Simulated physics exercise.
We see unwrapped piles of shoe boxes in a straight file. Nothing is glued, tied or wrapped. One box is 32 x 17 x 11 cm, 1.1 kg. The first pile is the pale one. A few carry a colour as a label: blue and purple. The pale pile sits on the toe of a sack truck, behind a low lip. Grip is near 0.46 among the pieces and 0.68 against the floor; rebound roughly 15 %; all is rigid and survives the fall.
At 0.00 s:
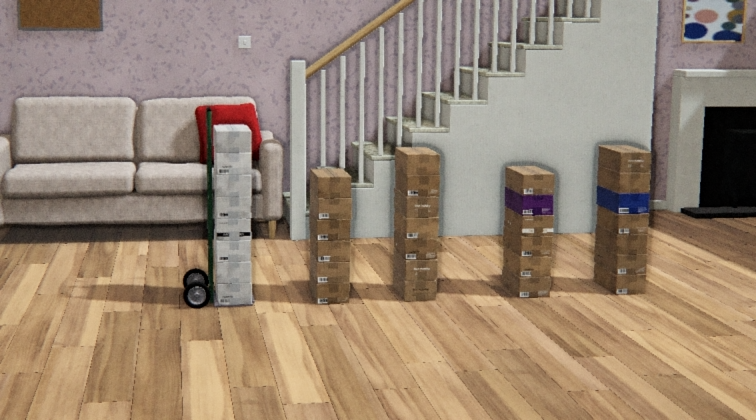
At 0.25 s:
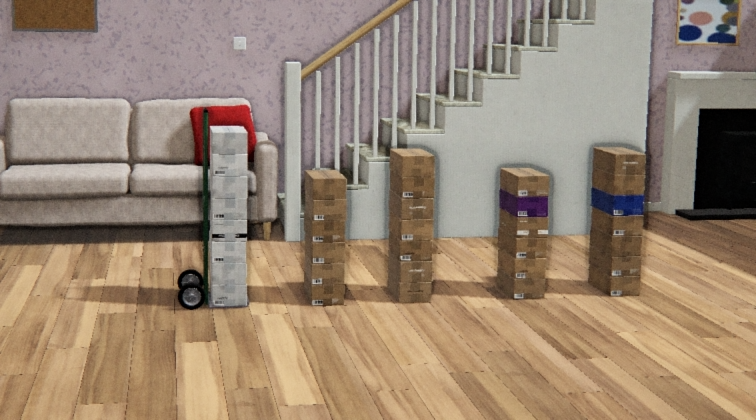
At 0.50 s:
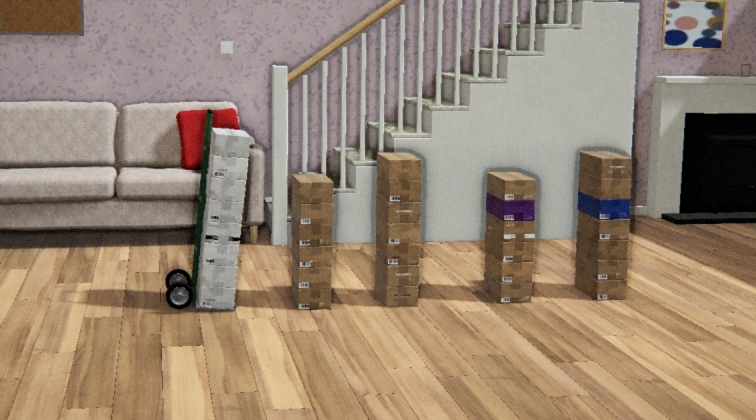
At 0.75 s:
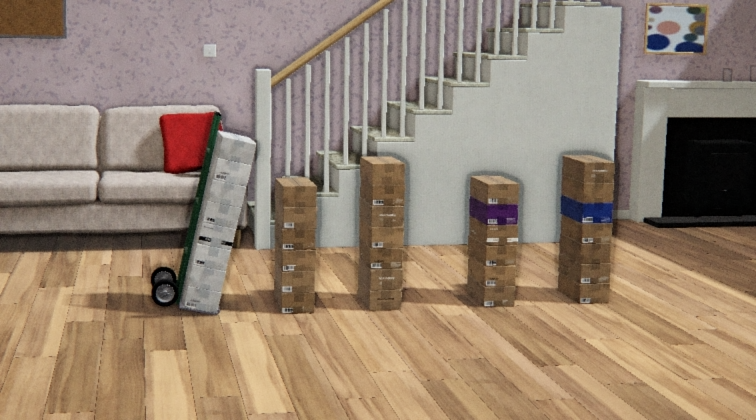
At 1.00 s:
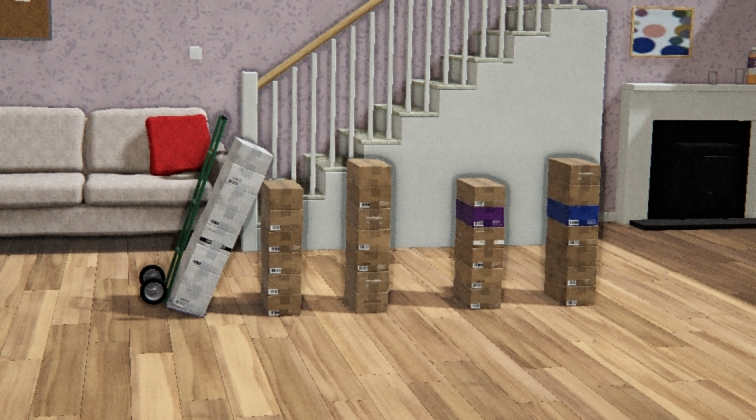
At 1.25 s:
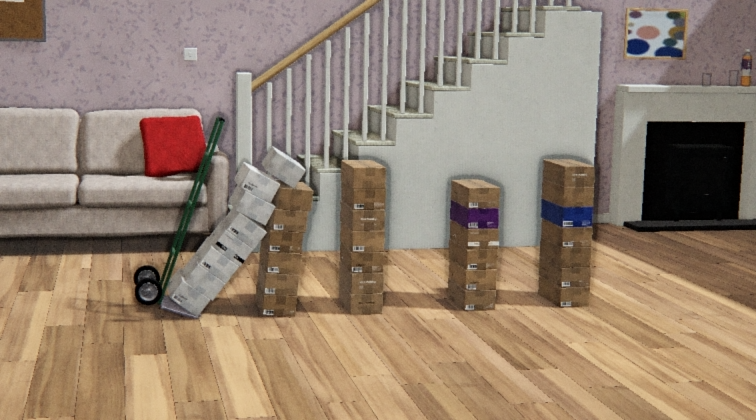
A tall pale stack of boxes tilted rightward with its green hand truck, then leaned away from the frame and bent apart against the nearest brown stack, which tipped slightly while the others stayed upright.
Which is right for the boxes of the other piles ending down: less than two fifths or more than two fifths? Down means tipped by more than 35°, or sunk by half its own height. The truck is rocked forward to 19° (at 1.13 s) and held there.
Upwards of two fifths of them.
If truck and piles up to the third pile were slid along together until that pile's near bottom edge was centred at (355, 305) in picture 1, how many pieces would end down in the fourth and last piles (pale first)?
Then fourth 5, last 7.
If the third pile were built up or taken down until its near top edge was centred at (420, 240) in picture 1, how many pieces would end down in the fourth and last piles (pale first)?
Then fourth 0, last 0.
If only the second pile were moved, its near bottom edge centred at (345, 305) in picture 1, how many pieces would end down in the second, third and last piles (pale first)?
Then second 5, third 7, last 6.
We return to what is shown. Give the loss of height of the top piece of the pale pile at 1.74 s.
About 25 cm.
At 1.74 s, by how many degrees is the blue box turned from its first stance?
Roughly 0°.
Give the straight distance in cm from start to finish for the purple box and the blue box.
Purple 60, blue 75.
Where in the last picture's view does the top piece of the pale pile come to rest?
Around (351, 250).
After 1.74 s, 8 of the pale pile down; 6 of the 26 other boxes down.
After 2.50 s, 8 of the pale pile down; 17 of the 26 other boxes down; purple box 12° from how it stood, 12 cm lower; blue box 7° from how it stood.
In the end (4.3 s), 8 of the pale pile down; 23 of the 26 other boxes down; blue box on its side; purple box on its side. That is 88 per cent. From the last view, middles, blue box near (666, 282), purple box near (563, 265).
